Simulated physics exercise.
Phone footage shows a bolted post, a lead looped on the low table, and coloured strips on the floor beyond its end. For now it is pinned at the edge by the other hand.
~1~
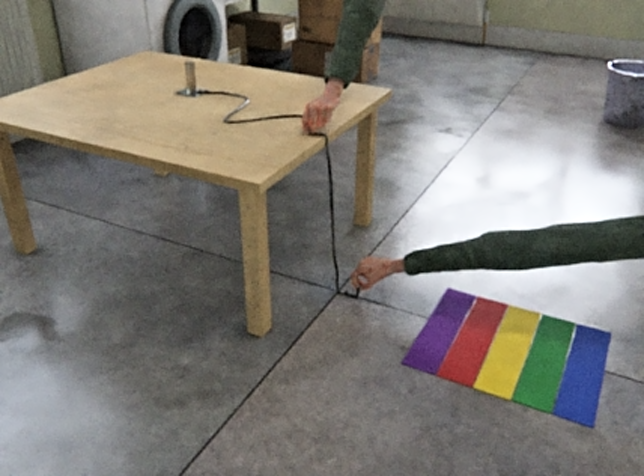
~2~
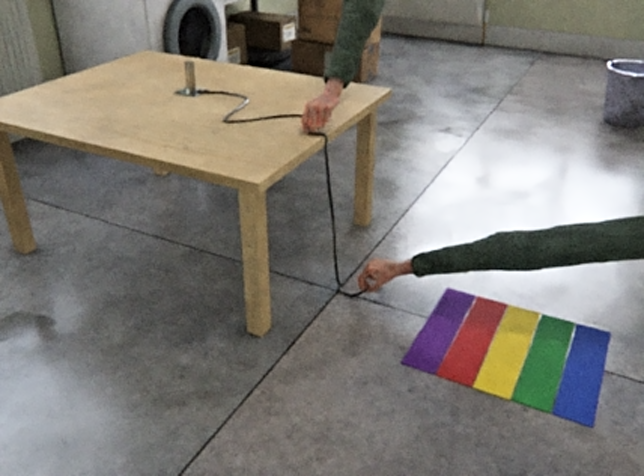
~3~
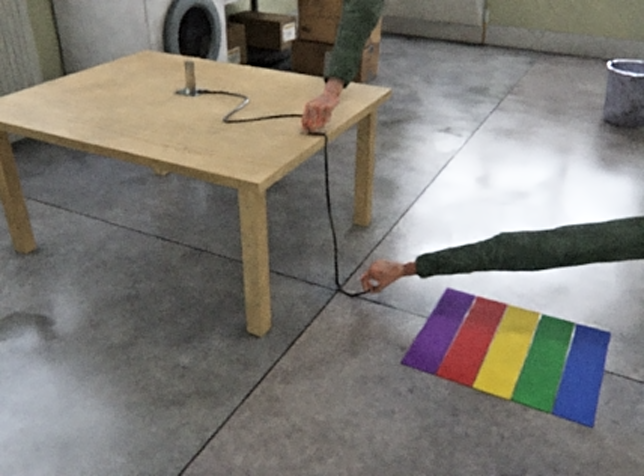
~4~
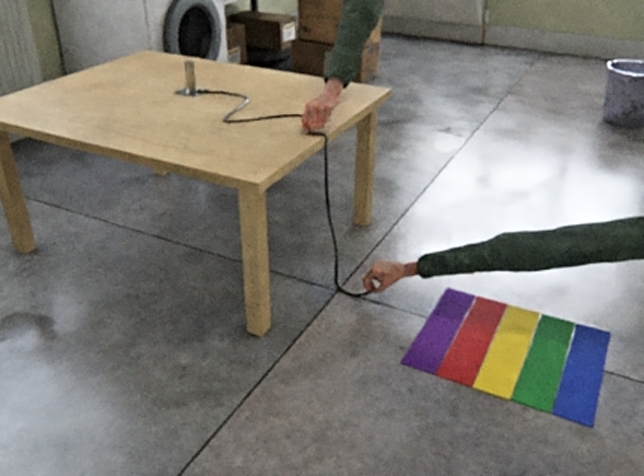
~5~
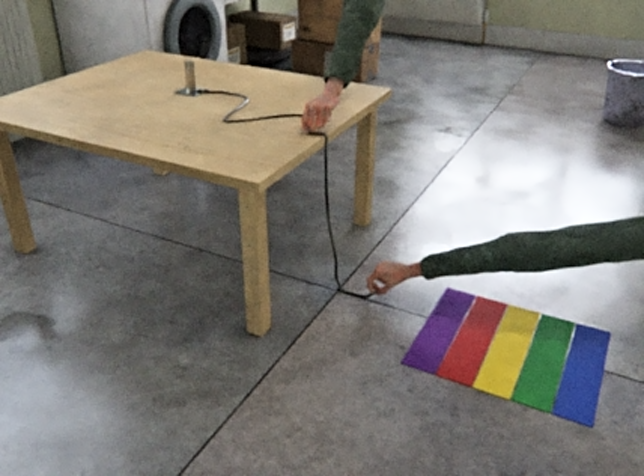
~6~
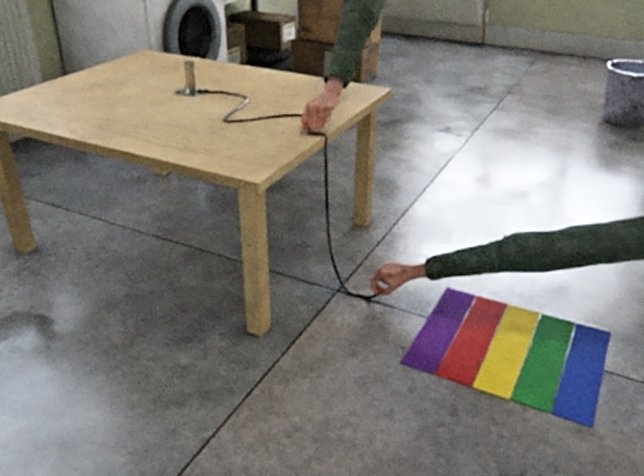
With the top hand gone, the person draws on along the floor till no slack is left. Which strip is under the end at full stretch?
The blue strip.
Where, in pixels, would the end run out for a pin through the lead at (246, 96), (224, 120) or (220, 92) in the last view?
Approximately (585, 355), (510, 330) and (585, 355) respectively.
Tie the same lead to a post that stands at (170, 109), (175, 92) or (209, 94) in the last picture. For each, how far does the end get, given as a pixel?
Roughly (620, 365), (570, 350) and (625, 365), try by try.
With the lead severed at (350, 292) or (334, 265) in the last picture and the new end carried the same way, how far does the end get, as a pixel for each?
(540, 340) and (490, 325).
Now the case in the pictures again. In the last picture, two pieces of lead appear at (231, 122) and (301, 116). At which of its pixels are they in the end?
Well, the first one sits at (301, 121), and the second one sits at (360, 152).
A little later, end near (527, 336); over yellow.
Next, end near (568, 348); over green.
When it is tight, end near (592, 356); over blue. Over blue.
